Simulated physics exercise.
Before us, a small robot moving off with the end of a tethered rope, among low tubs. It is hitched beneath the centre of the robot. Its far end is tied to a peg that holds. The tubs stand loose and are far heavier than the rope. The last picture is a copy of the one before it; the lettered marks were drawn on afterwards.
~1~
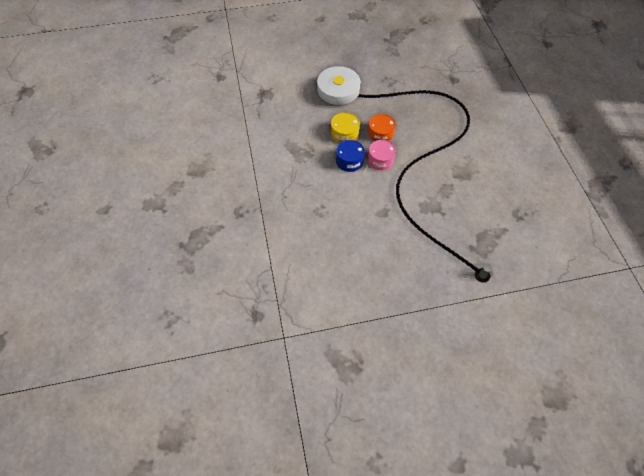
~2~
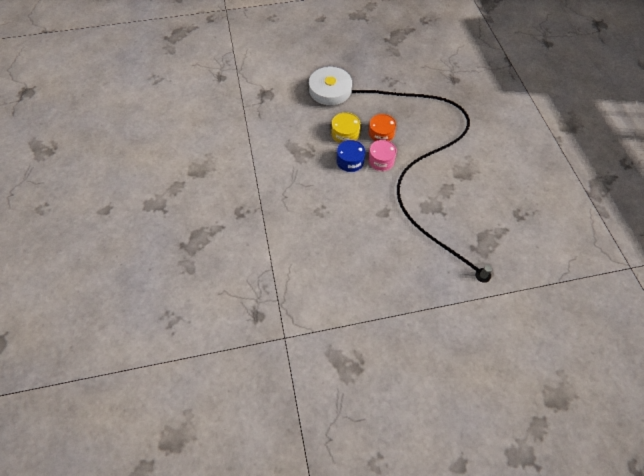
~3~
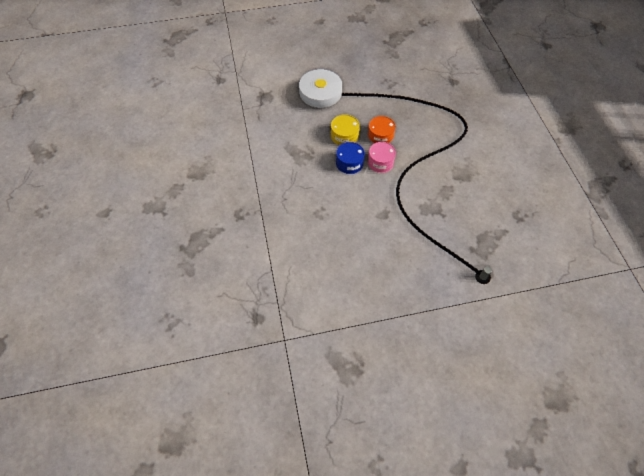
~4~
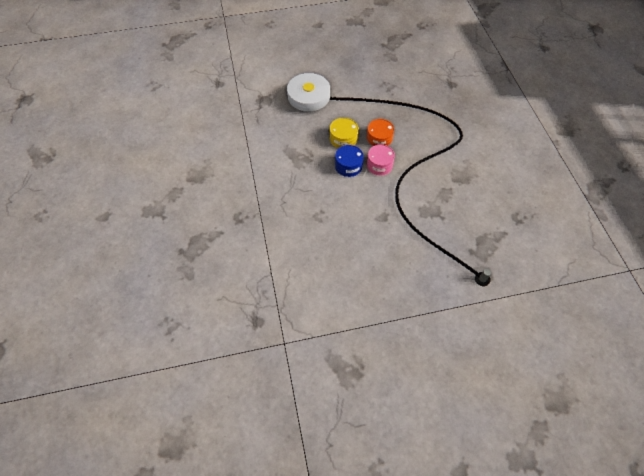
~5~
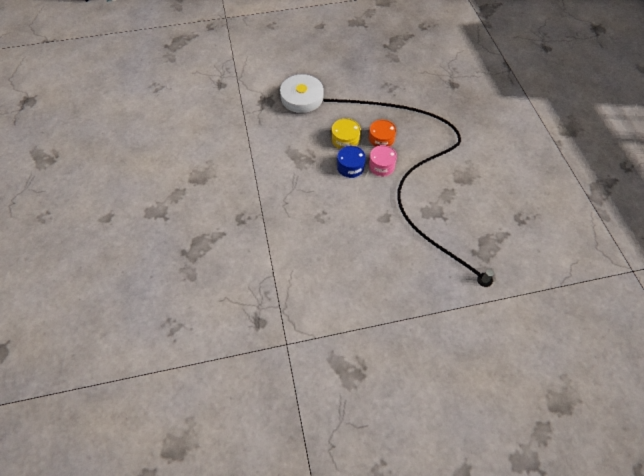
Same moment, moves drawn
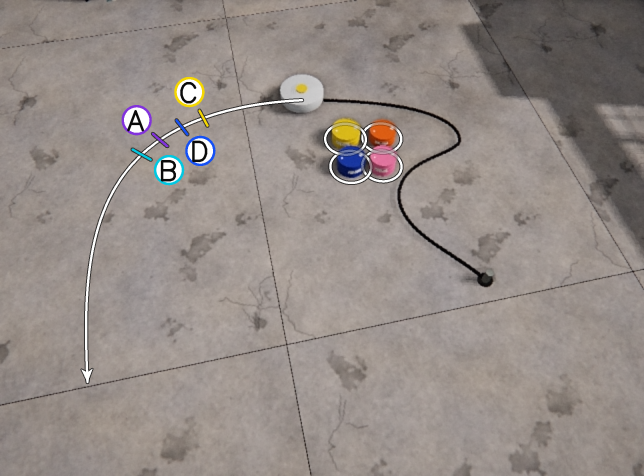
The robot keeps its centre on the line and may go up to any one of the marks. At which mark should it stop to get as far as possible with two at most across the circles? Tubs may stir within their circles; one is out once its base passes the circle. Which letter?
It should halt at A.
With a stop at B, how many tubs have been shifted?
Four.
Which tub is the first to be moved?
Orange.
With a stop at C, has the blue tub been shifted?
By then, no.
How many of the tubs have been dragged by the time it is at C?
The count is none.
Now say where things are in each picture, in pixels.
The first picture shows robot (339, 86); peg (485, 272); pink tub (382, 155).
The second picture shows robot (330, 87); orange tub (382, 128).
The third picture shows robot (321, 89); yellow tub (345, 130).
The fourth picture shows robot (309, 93); pink tub (381, 160).
The fifth picture shows robot (302, 95); blue tub (351, 162); yellow tub (346, 134); peg (487, 276).
On the marked copy, A at (160, 140); B at (142, 155); C at (203, 118); D at (182, 127); the route from (302, 100) via (124, 175) to (88, 382).
With A. Early on, robot (251, 100).
Further on, robot (198, 114).
At the end, robot (158, 134); orange tub (366, 147); yellow tub (340, 138); two over the rings.
As for the rest, B has four over the rings; C is within the limit but short; D is within the limit but short.
